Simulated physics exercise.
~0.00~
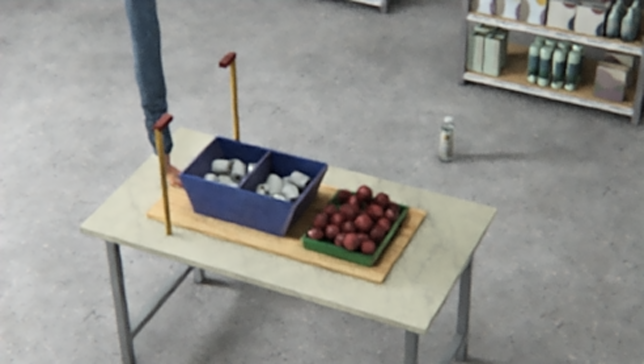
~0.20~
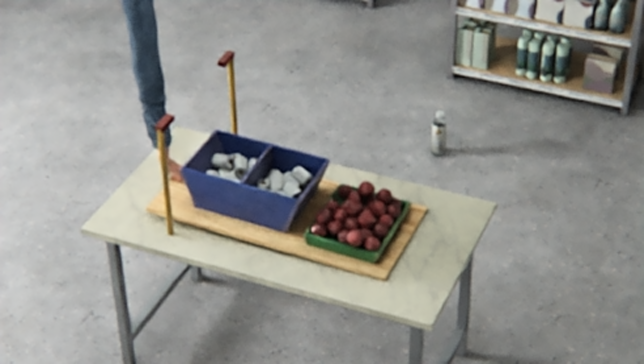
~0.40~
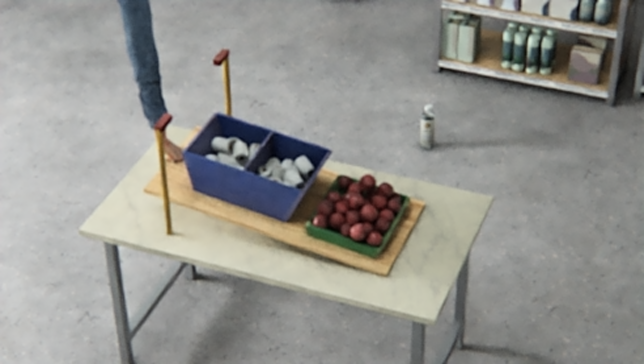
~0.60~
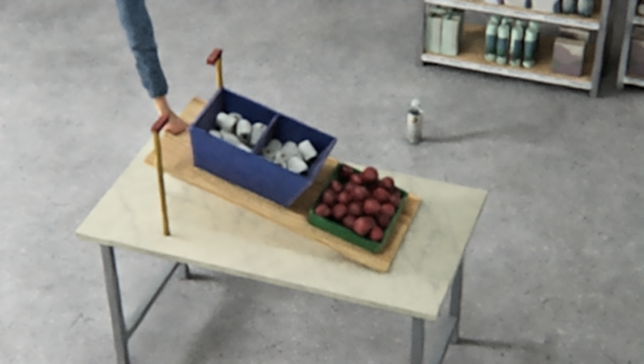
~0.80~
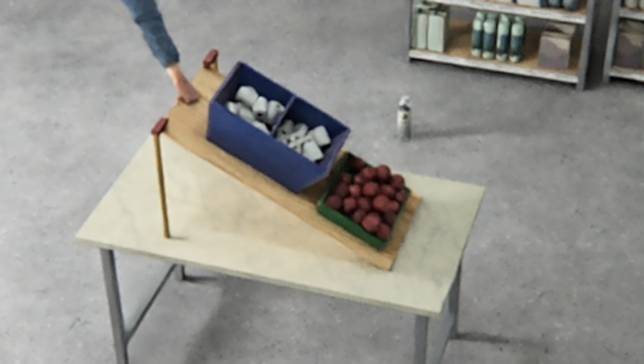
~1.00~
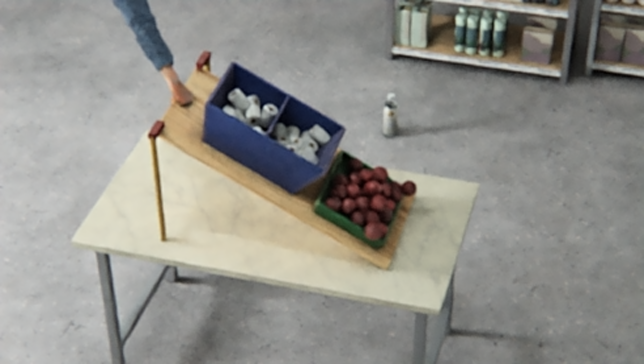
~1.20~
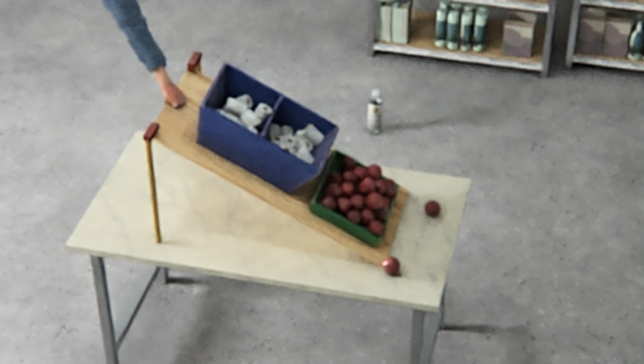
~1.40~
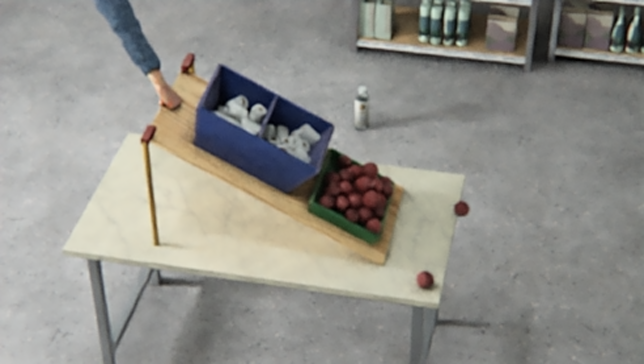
A hand tilts a board holding two trays, and two red apples roll off rightward.
